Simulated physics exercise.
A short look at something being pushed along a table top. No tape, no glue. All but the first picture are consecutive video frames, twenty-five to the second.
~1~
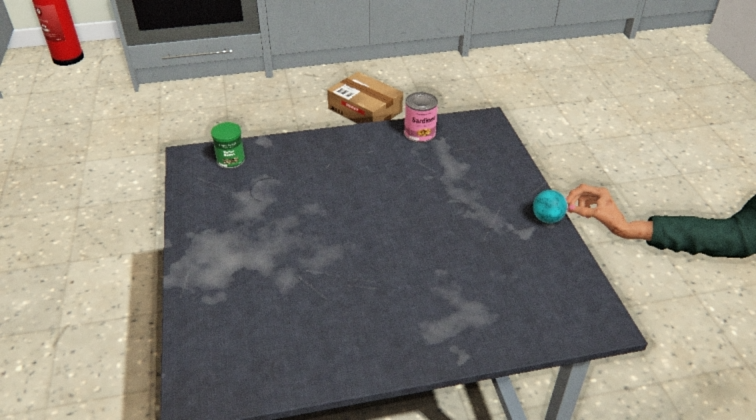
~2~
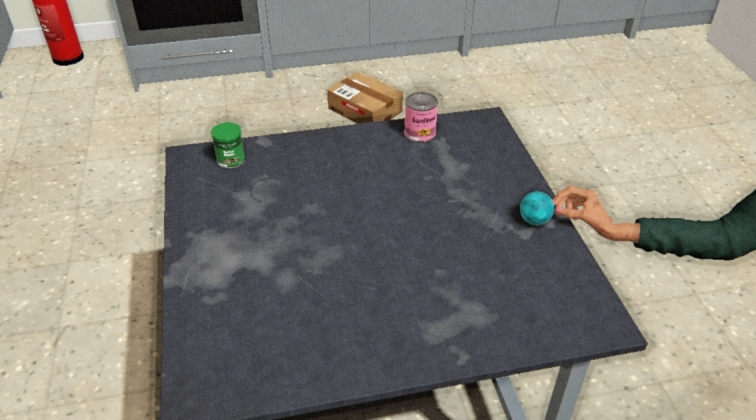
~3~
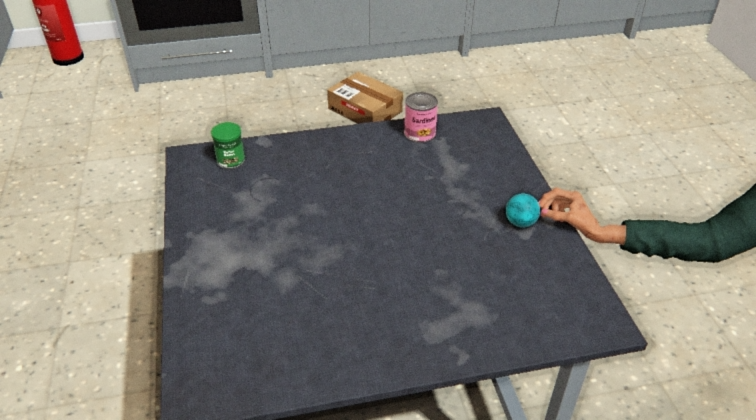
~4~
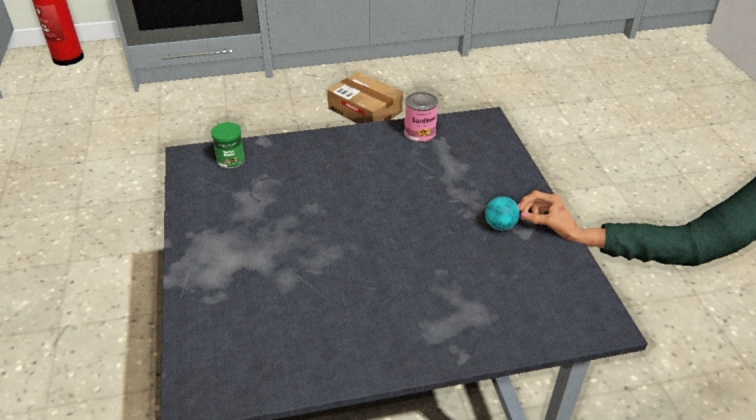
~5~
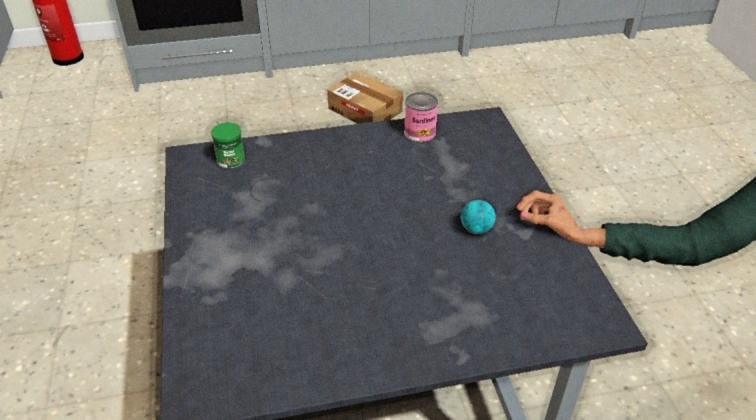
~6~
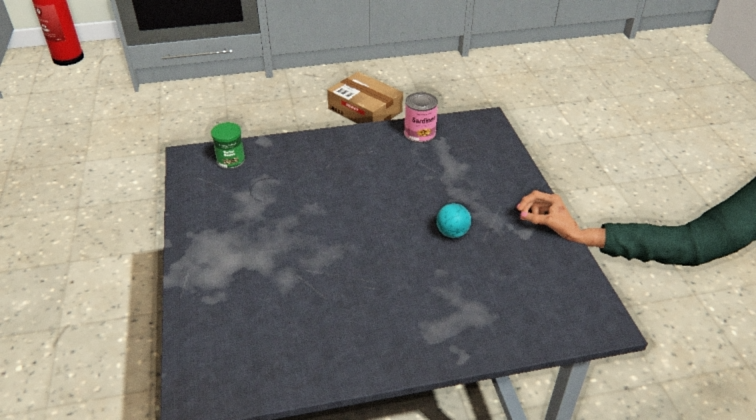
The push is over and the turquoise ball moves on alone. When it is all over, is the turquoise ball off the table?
The turquoise ball falls off the table.
Then, 0.30 s on from there, turquoise ball shifted well along near (269, 248).
Then, 0.70 s on from there, turquoise ball now off the table.
Then, 1.10 s on from there, things are still on the move.
In the end, off the table, turquoise ball.
